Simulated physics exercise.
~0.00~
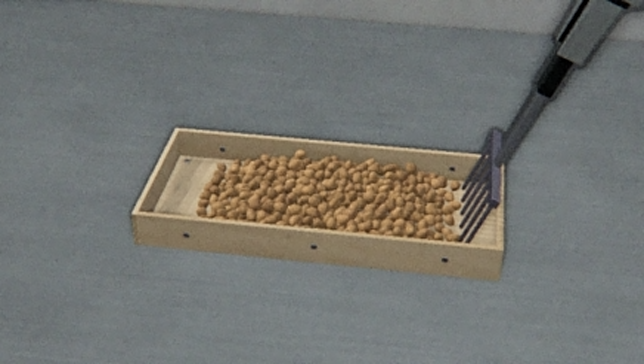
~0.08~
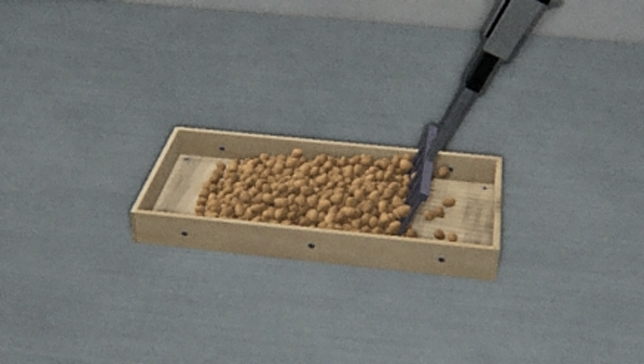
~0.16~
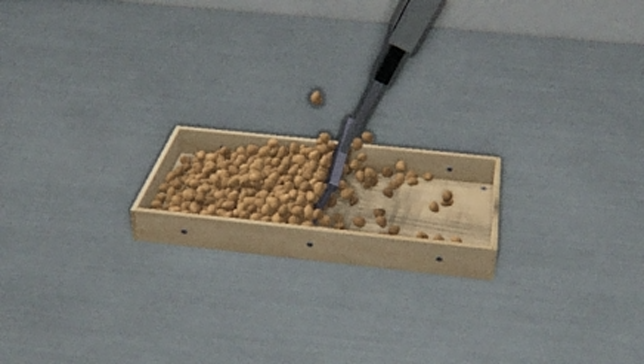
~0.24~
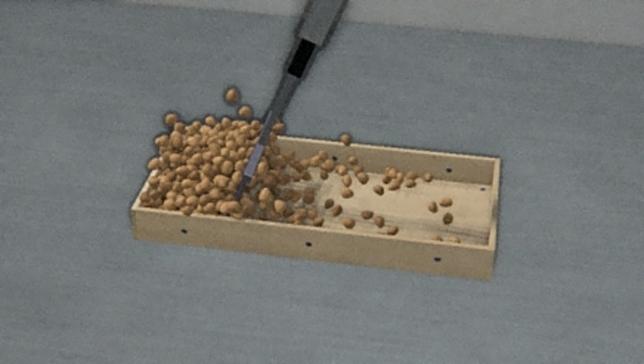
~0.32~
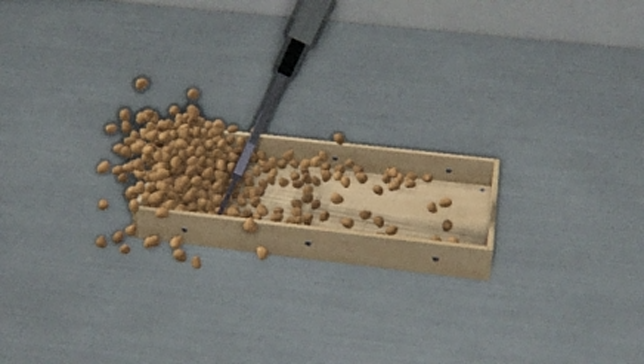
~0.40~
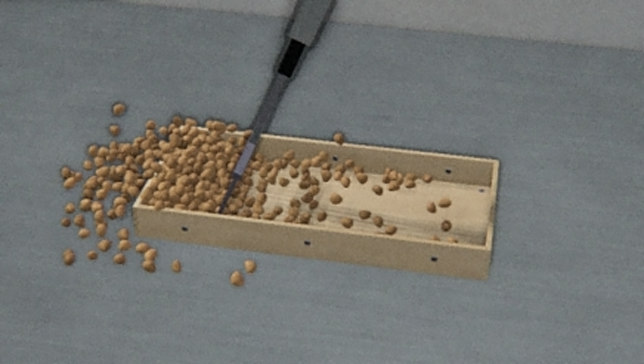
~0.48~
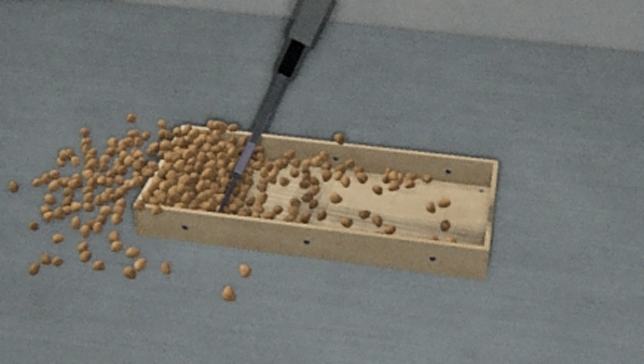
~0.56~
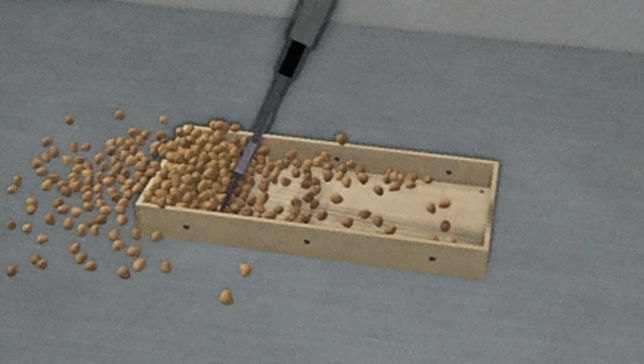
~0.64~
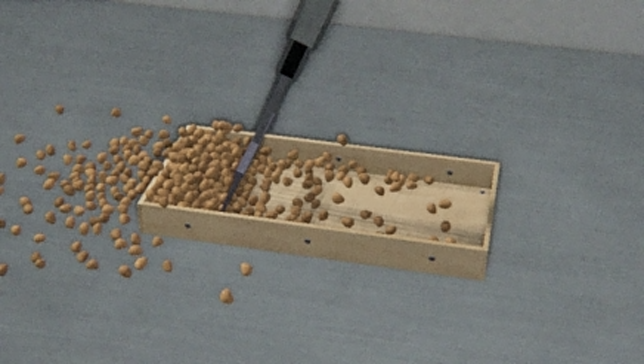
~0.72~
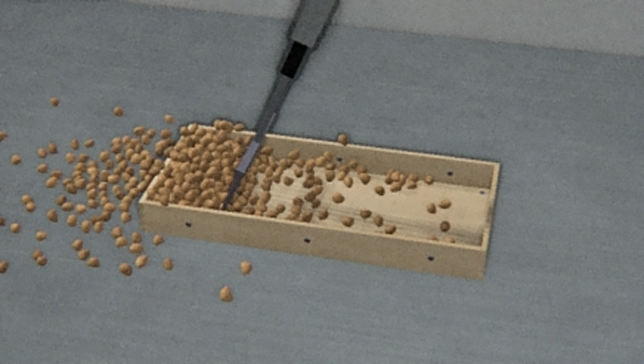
On a flat grey-blue surface seen from above at an angle, a long, shallow tray of pale wood holds a heap of small tan-brown beans. A dark rake on a grey robotic arm stands at the tray's right end. The rake sweeps left, pushing the beans into a steep pile and leaving a few stragglers behind on the bare wood. It stops near the left end, and many beans spill over the rim and roll outward across the surface. At the end, the rake rests still against the remaining pile, with beans scattered widely at left.
